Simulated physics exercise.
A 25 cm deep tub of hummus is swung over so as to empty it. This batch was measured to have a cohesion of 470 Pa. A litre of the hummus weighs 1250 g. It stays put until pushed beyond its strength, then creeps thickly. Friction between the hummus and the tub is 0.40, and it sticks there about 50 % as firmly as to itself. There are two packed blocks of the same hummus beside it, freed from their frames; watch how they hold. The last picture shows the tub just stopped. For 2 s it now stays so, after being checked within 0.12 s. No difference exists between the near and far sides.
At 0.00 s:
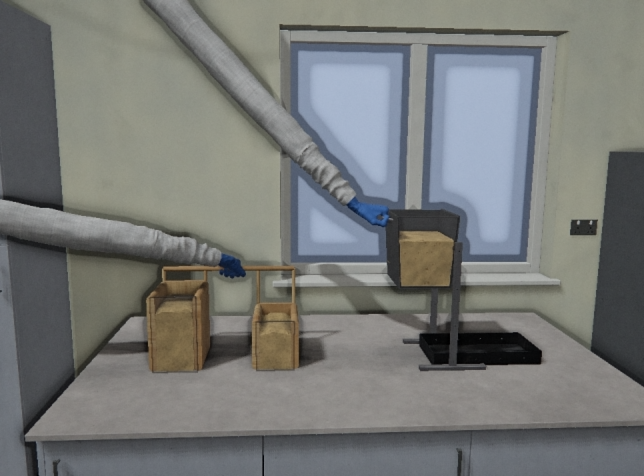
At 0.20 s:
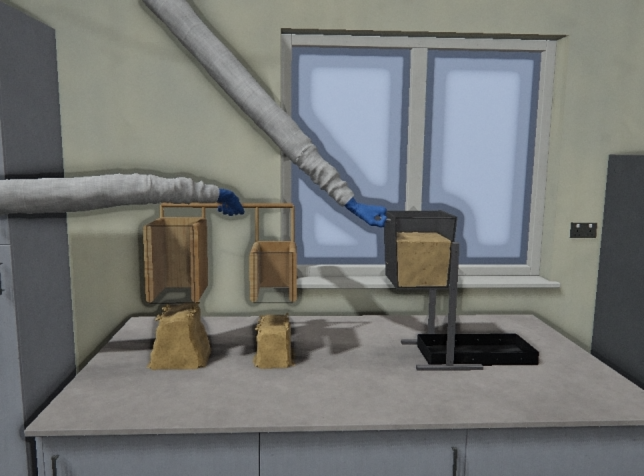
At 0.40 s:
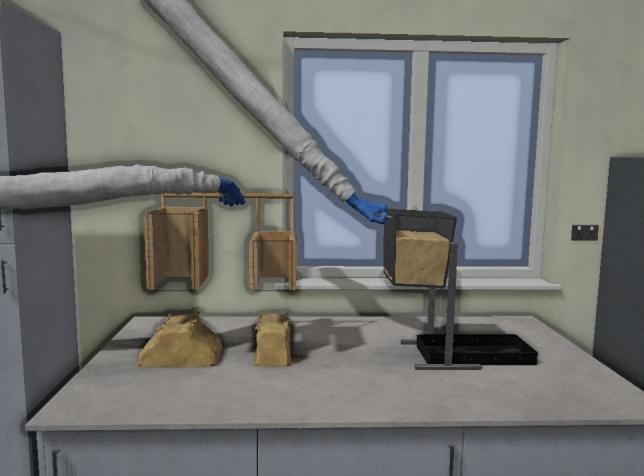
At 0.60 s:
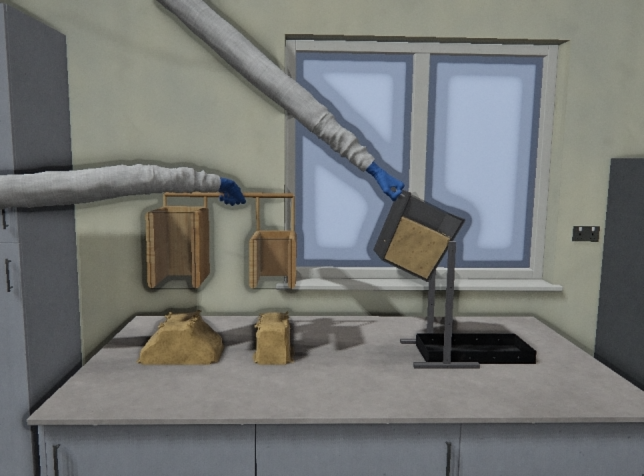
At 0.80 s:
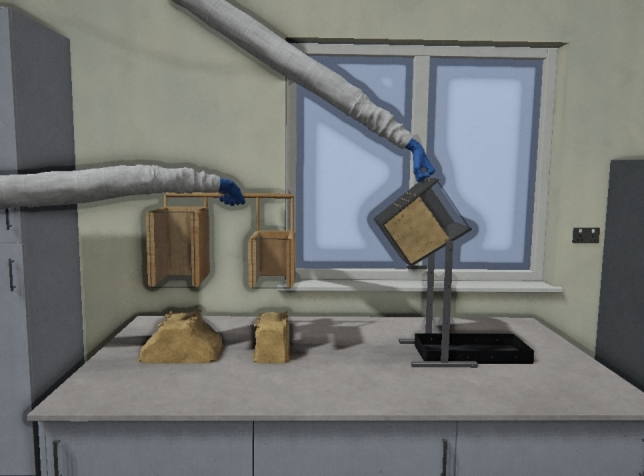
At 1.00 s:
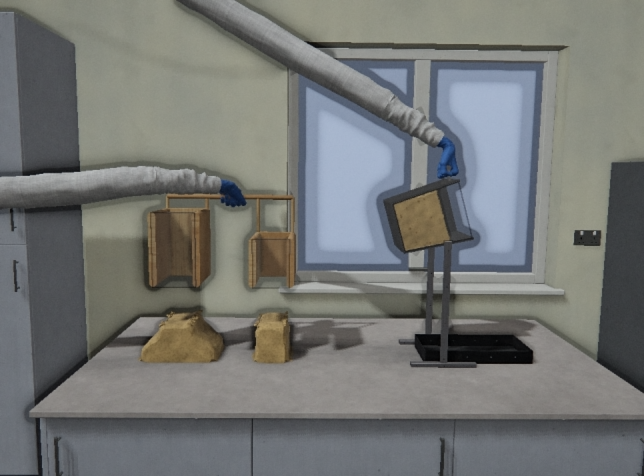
A gloved arm lifts moulds off two blocks, one slumps, and another arm tilts a tub.
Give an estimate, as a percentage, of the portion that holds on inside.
The portion holding on inside is about 100 %.
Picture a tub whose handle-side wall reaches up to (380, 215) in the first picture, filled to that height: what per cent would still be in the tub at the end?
In that case some 100 per cent.
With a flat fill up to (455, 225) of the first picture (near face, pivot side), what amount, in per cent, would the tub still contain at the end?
Result: Approx. 100 % remaining in tub.
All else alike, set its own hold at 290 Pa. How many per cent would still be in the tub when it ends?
I'd say around 100 percent.
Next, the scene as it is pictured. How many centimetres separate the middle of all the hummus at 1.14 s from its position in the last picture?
Shift: Roughly 0 cm.
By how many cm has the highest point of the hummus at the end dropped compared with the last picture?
Some 0 cm.
By 1.14 s, the tub is at 74 degrees and holds 100 %.
By 1.31 s, the tub is at 74 degrees and holds 100 %.
By 1.48 s, the tub is at 74 degrees and holds 100 %.
By 1.65 s, the tub is at 74 degrees and holds 100 %.
By 3.00 s, at the end, the tub is at 74 degrees and holds 100 %.
